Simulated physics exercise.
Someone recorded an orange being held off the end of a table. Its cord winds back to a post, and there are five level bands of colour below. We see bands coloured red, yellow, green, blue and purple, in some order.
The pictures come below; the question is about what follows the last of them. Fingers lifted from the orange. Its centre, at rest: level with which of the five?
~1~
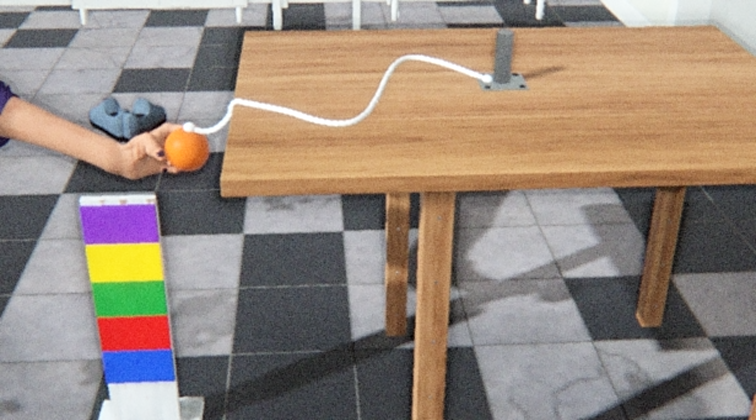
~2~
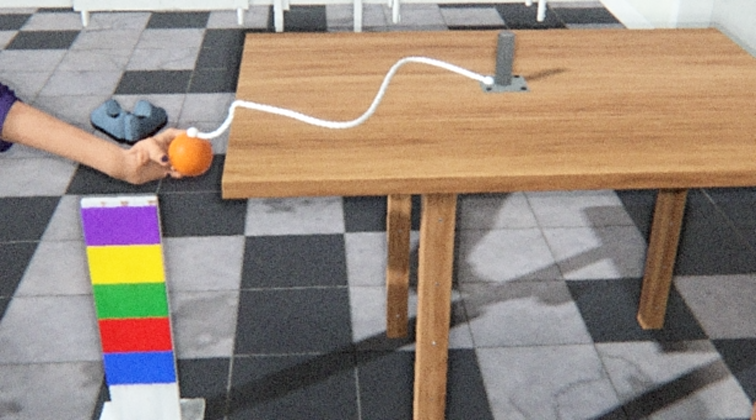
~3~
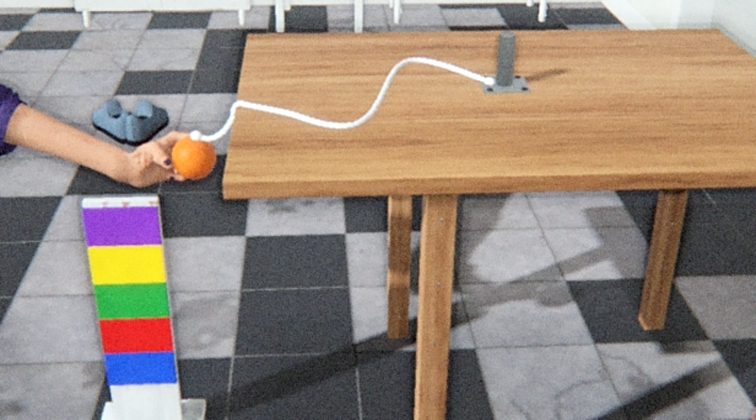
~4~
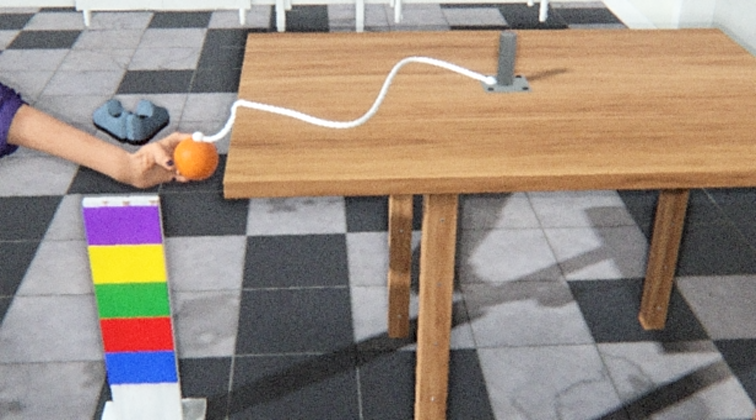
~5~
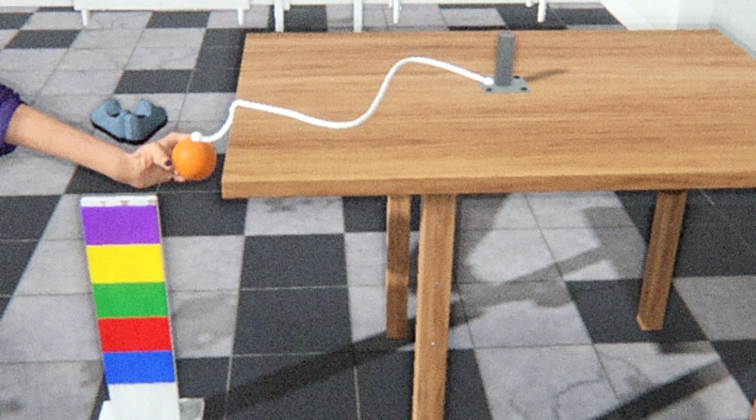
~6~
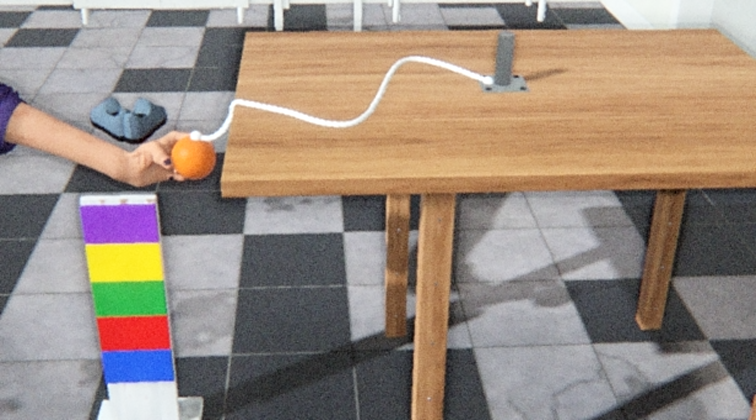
Red.
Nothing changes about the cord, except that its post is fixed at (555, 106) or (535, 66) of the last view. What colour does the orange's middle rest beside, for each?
Case by case: Green, then green.
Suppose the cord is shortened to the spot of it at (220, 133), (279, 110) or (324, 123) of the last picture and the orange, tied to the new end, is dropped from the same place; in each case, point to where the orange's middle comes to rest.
In order, it ends up near (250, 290), (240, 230) and (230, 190).
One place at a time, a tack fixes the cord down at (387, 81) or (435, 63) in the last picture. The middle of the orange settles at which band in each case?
In order: Yellow; green.
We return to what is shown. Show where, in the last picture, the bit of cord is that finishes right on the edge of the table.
It's near (373, 108) in the last picture.
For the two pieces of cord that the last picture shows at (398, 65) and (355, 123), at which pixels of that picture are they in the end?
In that view they sit near (360, 85) and near (240, 130).
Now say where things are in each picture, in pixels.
The first picture shows orange (187, 149); purple (120, 226); yellow (125, 264); green (130, 300); red (134, 335); blue (139, 368).
The second picture shows orange (191, 154); cord through (460, 71) (398, 66) (381, 94) (349, 125) (263, 108).
The third picture shows orange (194, 157).
The fourth picture shows orange (196, 158); cord through (462, 71) (400, 66) (383, 94) (351, 125) (265, 108).
The fifth picture shows orange (194, 159).
The sixth picture shows orange (194, 157); cord through (460, 71) (398, 65) (381, 94) (348, 125) (263, 107).
Early on, orange near (285, 296); level with red.
Midway, orange near (232, 311); level with red.
Finally, orange near (253, 306); level with red. Its middle rests at the red band.
